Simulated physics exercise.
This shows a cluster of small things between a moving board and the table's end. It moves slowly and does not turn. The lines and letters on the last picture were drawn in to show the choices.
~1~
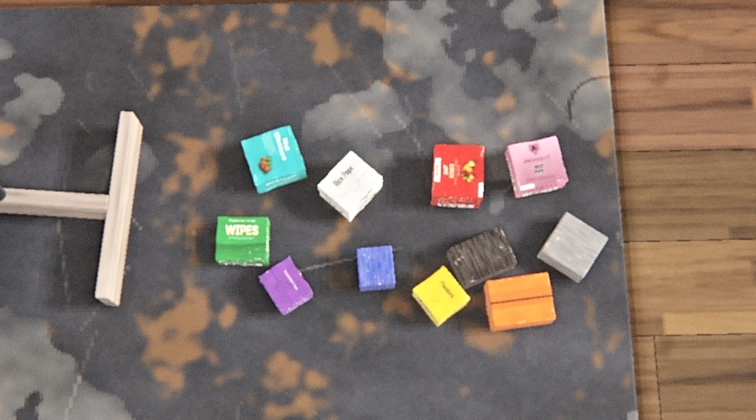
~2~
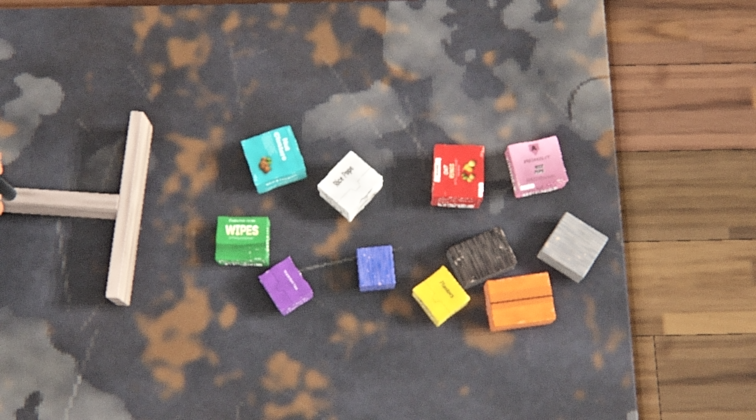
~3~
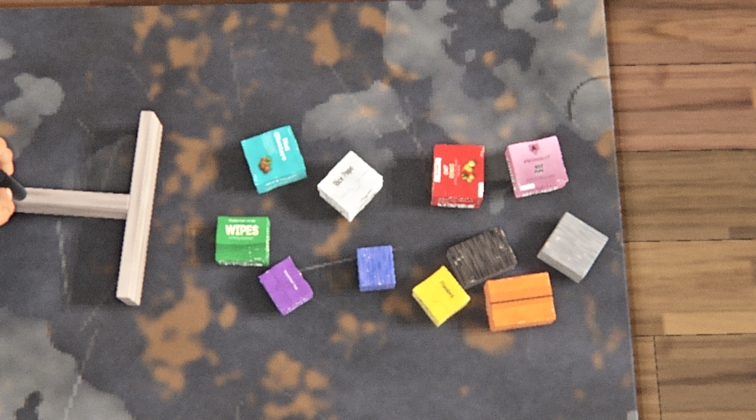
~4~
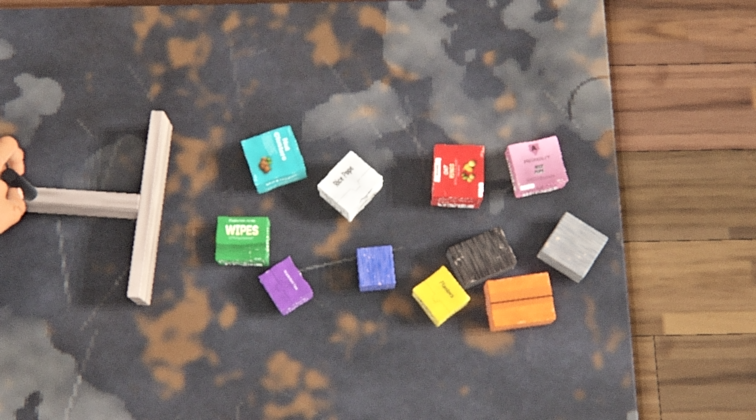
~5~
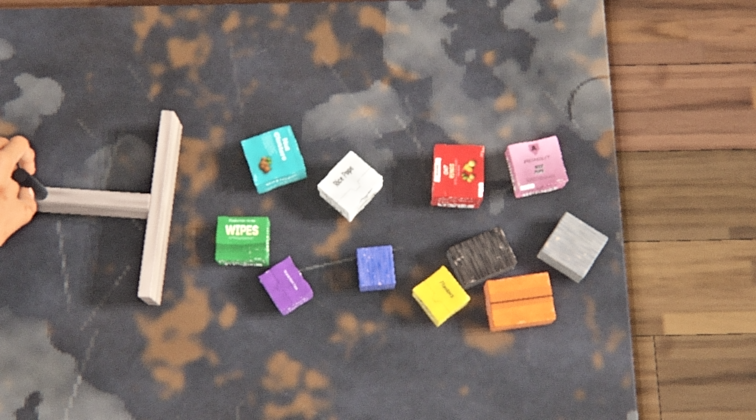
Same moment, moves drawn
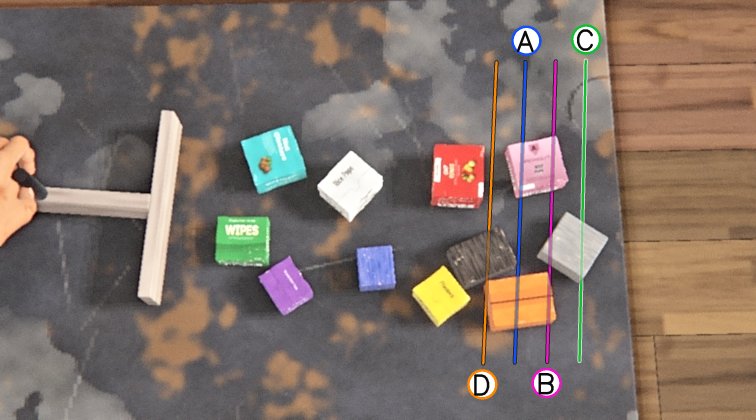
A pale wooden T-shaped board slides slowly rightward across a dark, rust-mottled tabletop seen from above, with wooden floor beyond its right edge. Turquoise, white, red and pink packets sit above green, purple, blue, yellow, black, orange and grey boxes and blocks. A hand comes into view at left, gripping the handle and pushing the board straight toward the motionless objects without touching them.
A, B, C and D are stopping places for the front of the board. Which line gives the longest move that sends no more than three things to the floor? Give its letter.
As far as mark A.
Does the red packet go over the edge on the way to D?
By then, no.
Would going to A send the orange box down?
No.
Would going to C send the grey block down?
Yes.
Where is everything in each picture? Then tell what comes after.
Yellow box (441, 297); pink packet (535, 168); white packet (350, 187), in the first picture.
Board (124, 202); black block (482, 259), in the second picture.
Board (136, 202); red packet (457, 176), in the third picture.
Board (146, 202); turquoise packet (275, 160), in the fourth picture.
Board (156, 202); orange box (519, 302); purple packet (287, 287); yellow box (441, 297), in the fifth picture.
On the marked copy, A at (520, 207); B at (552, 206); C at (583, 206); D at (490, 207).
Following A. Soon after the start, board (288, 199); purple packet (309, 295); turquoise packet (327, 170).
Later, board (419, 196); pink packet (596, 167); grey block (578, 249).
In the end, board (520, 194); red packet over the edge; pink packet over the edge; three fallen.
As for the rest, B drops five; C drops six; D is within the limit but short.
